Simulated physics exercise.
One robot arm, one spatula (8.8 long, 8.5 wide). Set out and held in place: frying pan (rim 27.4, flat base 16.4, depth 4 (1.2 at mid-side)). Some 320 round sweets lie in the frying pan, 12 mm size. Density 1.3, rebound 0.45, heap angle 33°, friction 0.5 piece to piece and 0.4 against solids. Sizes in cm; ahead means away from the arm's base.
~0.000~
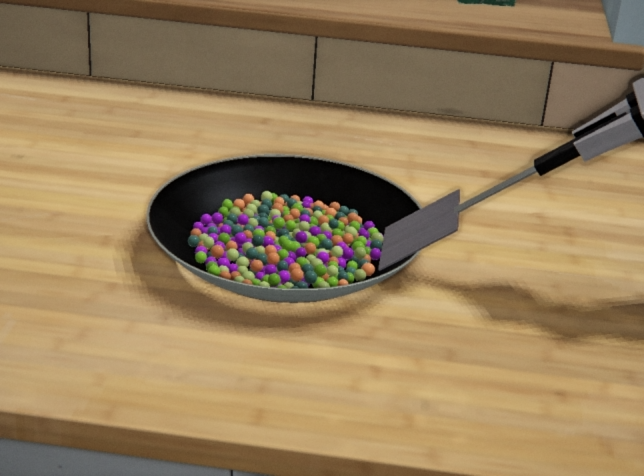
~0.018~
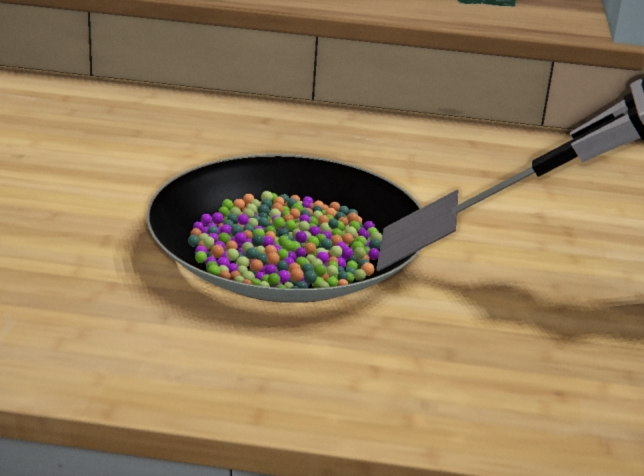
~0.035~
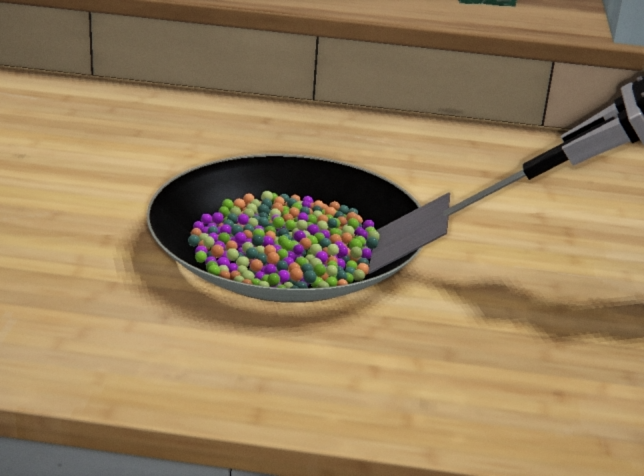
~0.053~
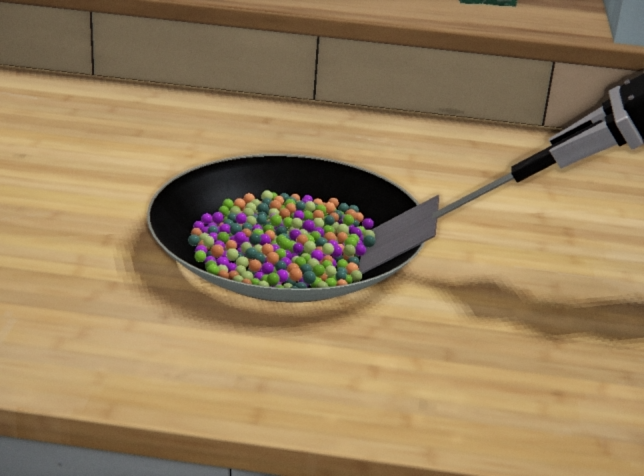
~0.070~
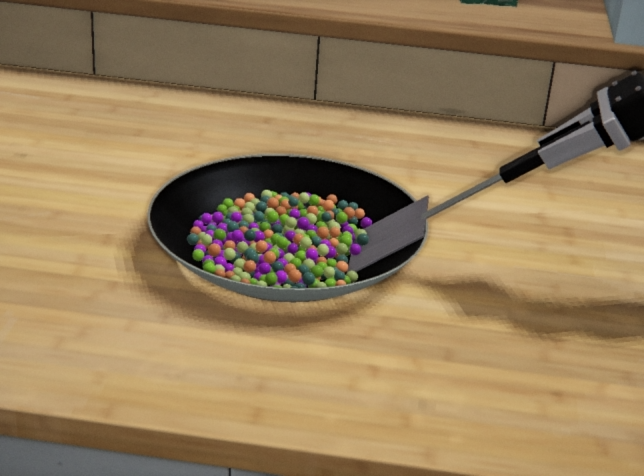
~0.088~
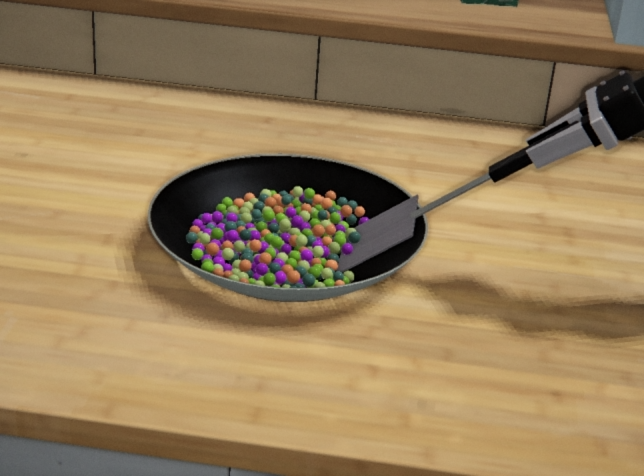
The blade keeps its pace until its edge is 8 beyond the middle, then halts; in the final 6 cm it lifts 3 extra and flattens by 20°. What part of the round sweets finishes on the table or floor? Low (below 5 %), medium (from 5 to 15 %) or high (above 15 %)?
Share on the table or floor: Low (below 5 %).
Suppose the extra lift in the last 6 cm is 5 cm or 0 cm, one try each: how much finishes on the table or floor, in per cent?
Some 5 and 0 per cent.
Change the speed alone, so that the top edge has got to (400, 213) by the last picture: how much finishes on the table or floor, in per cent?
About 10 per cent.
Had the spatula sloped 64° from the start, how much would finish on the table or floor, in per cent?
Then about 0 per cent.
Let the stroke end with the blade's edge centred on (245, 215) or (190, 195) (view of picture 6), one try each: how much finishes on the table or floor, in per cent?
About 0 and 20 per cent.
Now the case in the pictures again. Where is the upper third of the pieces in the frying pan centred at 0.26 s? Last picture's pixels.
At about (234, 216).
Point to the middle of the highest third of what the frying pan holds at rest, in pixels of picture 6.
Near (195, 212).
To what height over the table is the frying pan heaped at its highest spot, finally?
Some 5.5 cm.
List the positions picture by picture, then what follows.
The first frame shows the spatula top edge at (459, 209), sloping 38°; upper third of the load around (290, 236), from x 195 to 380, top at y 195; 321 in the frying pan.
The second frame shows the spatula top edge at (457, 210), sloping 38°; upper third of the load around (290, 235), from x 195 to 375, top at y 195.
The third frame shows the spatula top edge at (448, 212), sloping 38°; upper third of the load around (294, 237), from x 195 to 375, top at y 195.
The fourth frame shows the spatula top edge at (437, 215), sloping 38°; upper third of the load around (295, 235), from x 195 to 370, top at y 195.
The fifth frame shows the spatula top edge at (426, 215), sloping 38°; upper third of the load around (293, 235), from x 195 to 365, top at y 195.
The sixth frame shows the spatula top edge at (416, 215), sloping 38°; upper third of the load around (287, 234), from x 190 to 365, top at y 190; 321 in the frying pan.
After 0.17 s, sloping 38°, highest piece 3 above the table; 321 in the frying pan.
After 0.26 s, sloping 30°, highest piece 5 above the table; 321 in the frying pan.
After 0.50 s, sloping 18°, highest piece 5 above the table; 320 in the frying pan, 1 on the table or floor.
After 1.55 s, sloping 18°, highest piece 5 above the table; 319 in the frying pan, 2 on the table or floor.
In the end, 319 in the frying pan, 2 on the table or floor. That is 1 % on the table or floor.
